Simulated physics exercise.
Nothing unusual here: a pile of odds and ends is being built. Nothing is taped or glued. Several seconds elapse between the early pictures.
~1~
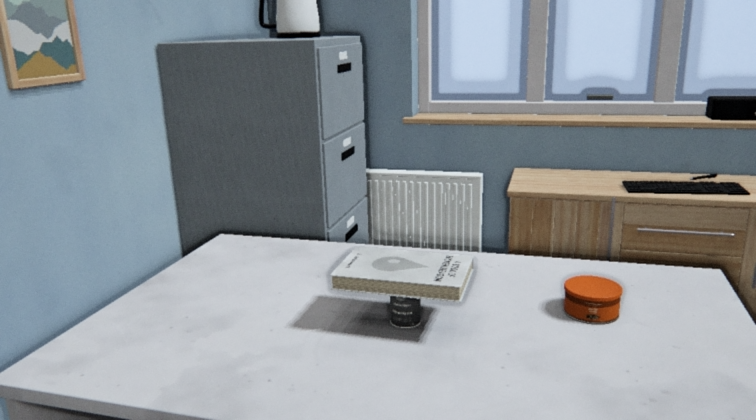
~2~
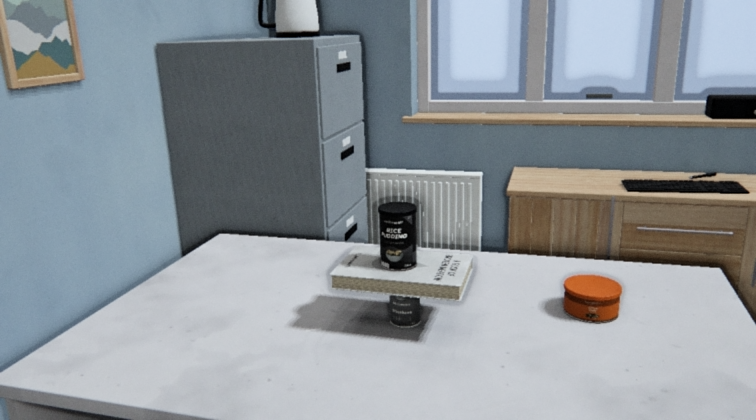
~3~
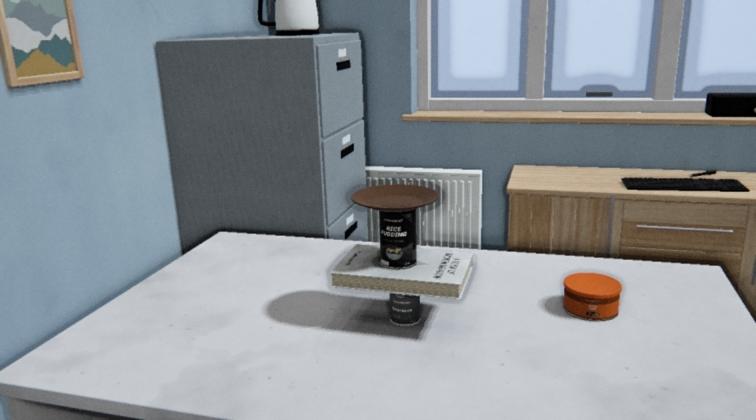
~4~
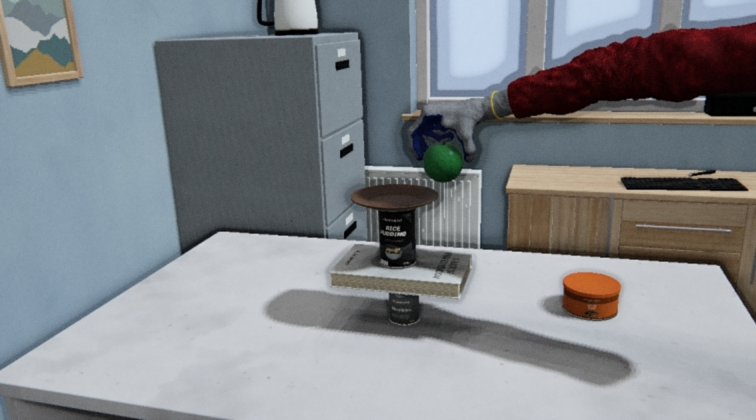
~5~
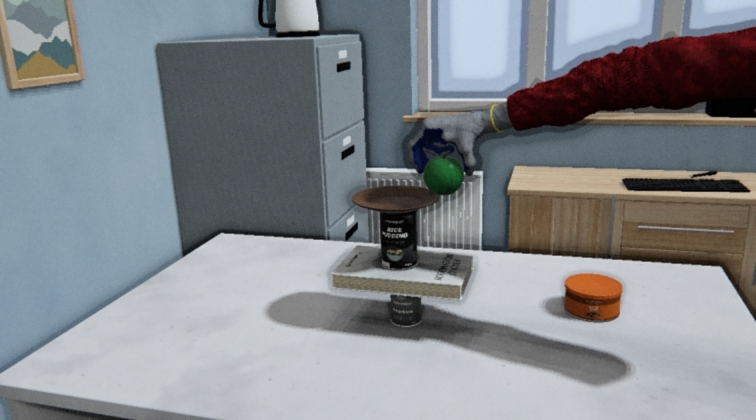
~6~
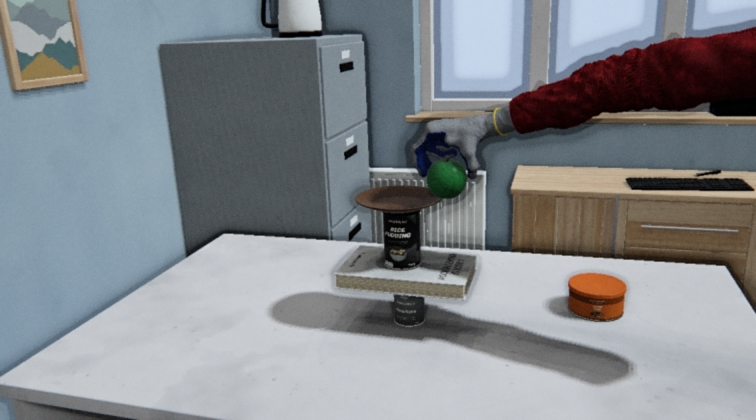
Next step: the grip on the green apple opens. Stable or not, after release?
It fails.
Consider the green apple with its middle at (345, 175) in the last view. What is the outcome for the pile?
Observed: Pile falls.
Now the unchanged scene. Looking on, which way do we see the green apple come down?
Direction of travel: Rightward.
Then, 0.40 s after the last picture, green apple now fallen.
Then, 0.60 s after the last picture, things are still on the move.
Then, 0.80 s after the last picture, as before.
At rest, fallen, green apple; the other 5 in place. Seen from the same camera at the end, green apple near (546, 319). The pile loses its balance.
